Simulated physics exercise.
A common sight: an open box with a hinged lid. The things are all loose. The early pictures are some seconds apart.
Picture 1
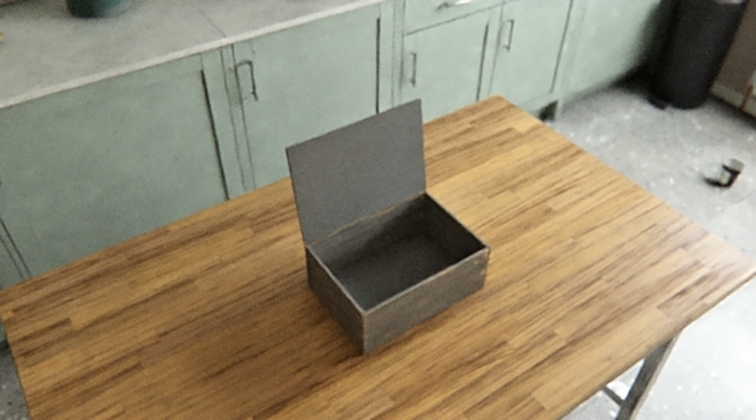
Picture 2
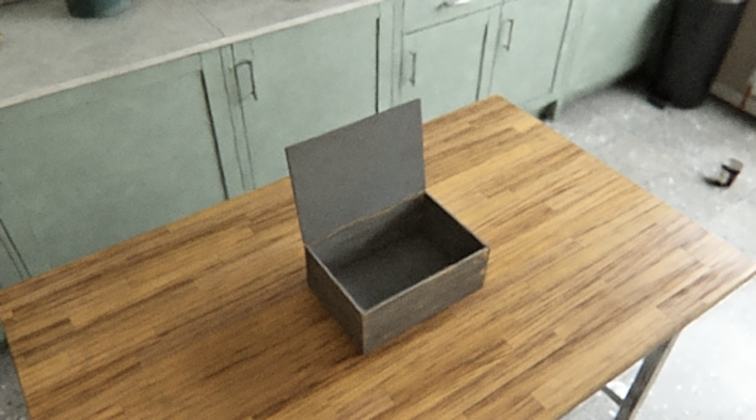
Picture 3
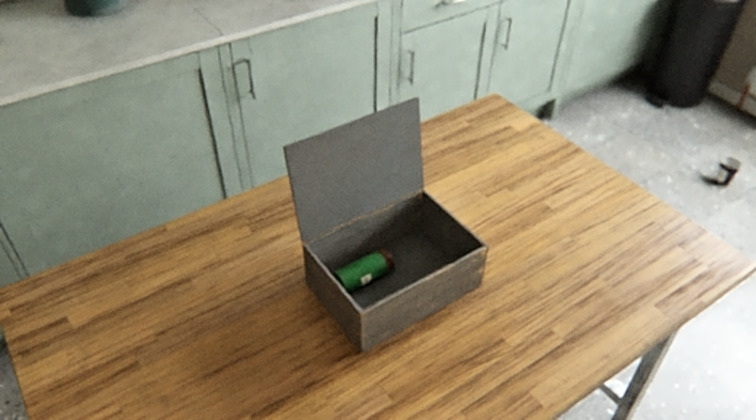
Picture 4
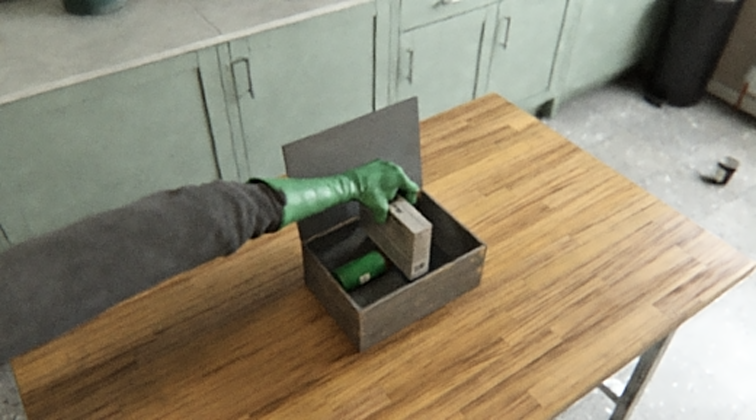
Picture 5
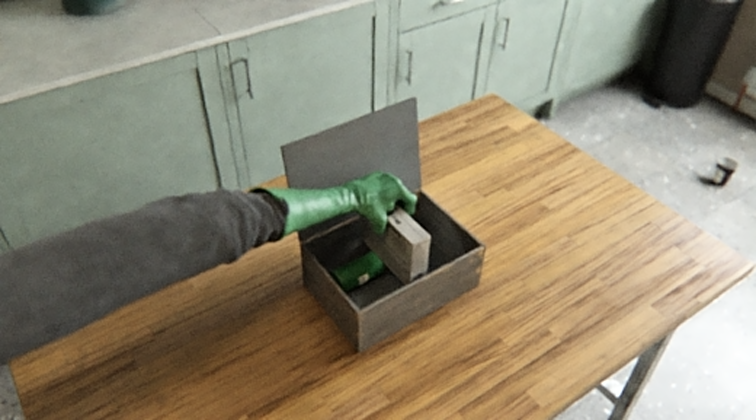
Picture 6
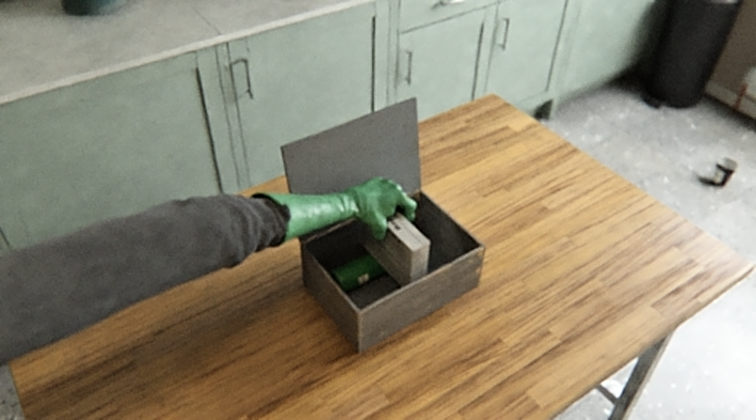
In an open box, a green shaker appears, then a gloved hand lowers a packet.
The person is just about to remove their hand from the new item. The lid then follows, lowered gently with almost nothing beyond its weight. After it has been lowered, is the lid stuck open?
Yes.
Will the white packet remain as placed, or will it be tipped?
Once everything settles, it ends up at a slant.
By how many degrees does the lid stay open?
Near 60°.
Then, 1.10 s past the last view, lid starting down; white packet rocked 17° from its first pose near (394, 249).
Then, 1.40 s past the last view, lid 76° above the rim; white packet rocked 17° from its first pose near (394, 249).
Finally, lid 62° above the rim; left askew, white packet; green shaker still in place. Final places as the last picture's camera would see them, white packet near (394, 249).
